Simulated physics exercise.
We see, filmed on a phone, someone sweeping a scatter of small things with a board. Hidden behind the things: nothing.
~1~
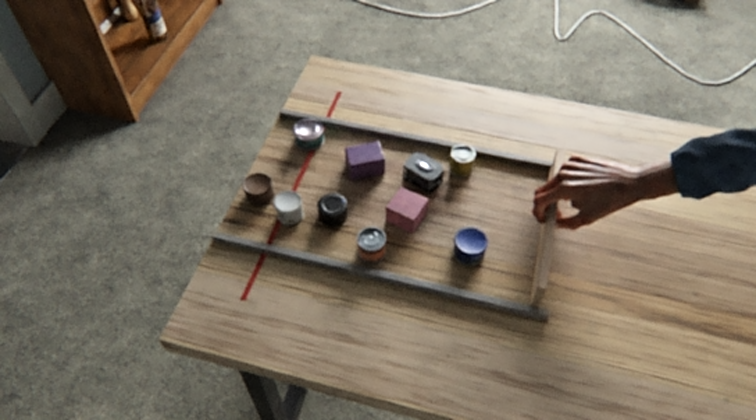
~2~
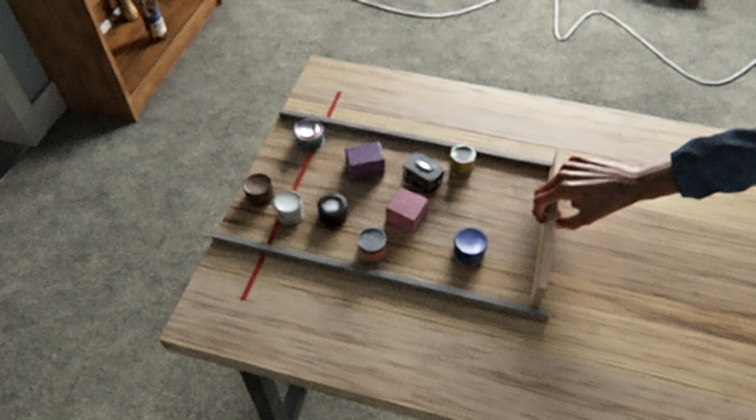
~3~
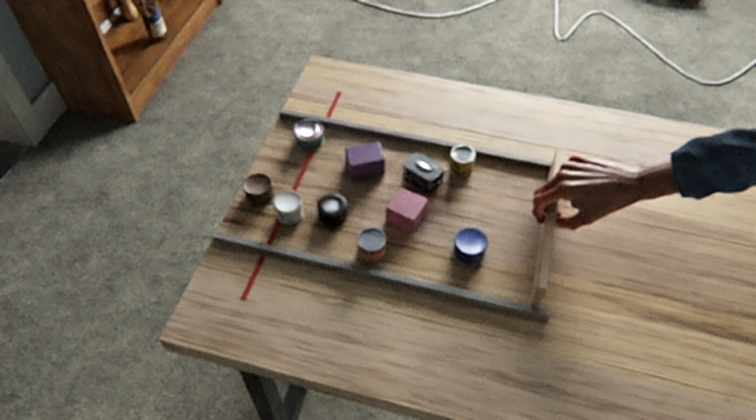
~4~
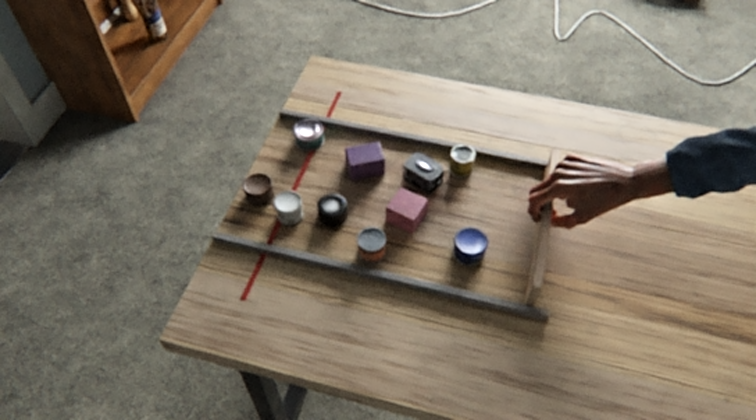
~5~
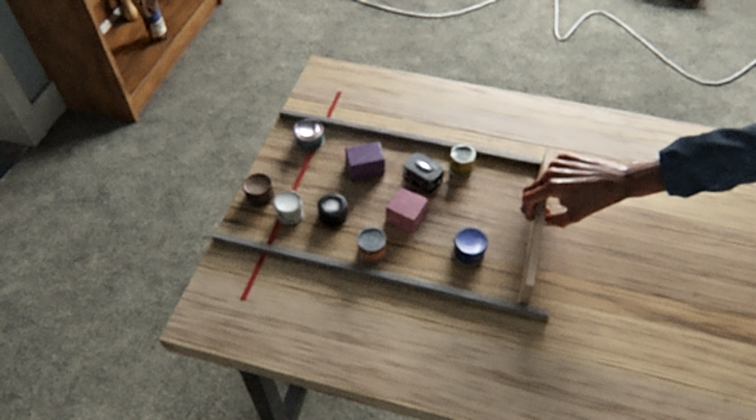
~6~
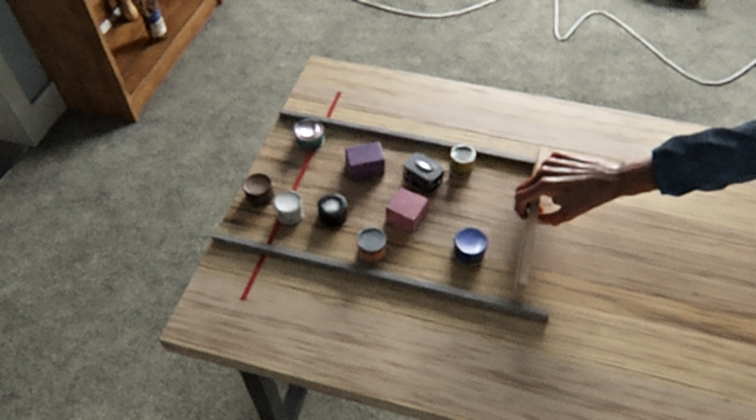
A hand slides a wooden board slightly left toward small scattered things on a table.
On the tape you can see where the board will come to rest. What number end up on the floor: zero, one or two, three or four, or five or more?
The count that drops over the edge is just one or a pair.
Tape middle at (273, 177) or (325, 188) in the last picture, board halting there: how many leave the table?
Tallies in order: 5 and 0.
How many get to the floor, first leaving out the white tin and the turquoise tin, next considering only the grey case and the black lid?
The number is 1 for the first case and 0 for the second.
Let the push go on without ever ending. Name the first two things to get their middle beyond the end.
The brown tub comes first, followed by the purple block.
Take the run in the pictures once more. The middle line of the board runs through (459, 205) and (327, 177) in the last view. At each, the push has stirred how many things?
The counts are 2 and 10.
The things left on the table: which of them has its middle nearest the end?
It would be the purple block.
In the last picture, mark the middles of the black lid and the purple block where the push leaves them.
Looks like one lands around (253, 186), and the other around (261, 140).
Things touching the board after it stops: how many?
The answer is 5.
Soon after, none off yet; brown tub at rest near (259, 190); turquoise tin at rest near (309, 135); white tin at rest near (289, 209).
At rest, the number that fall off is one or two; fallen, brown tub.
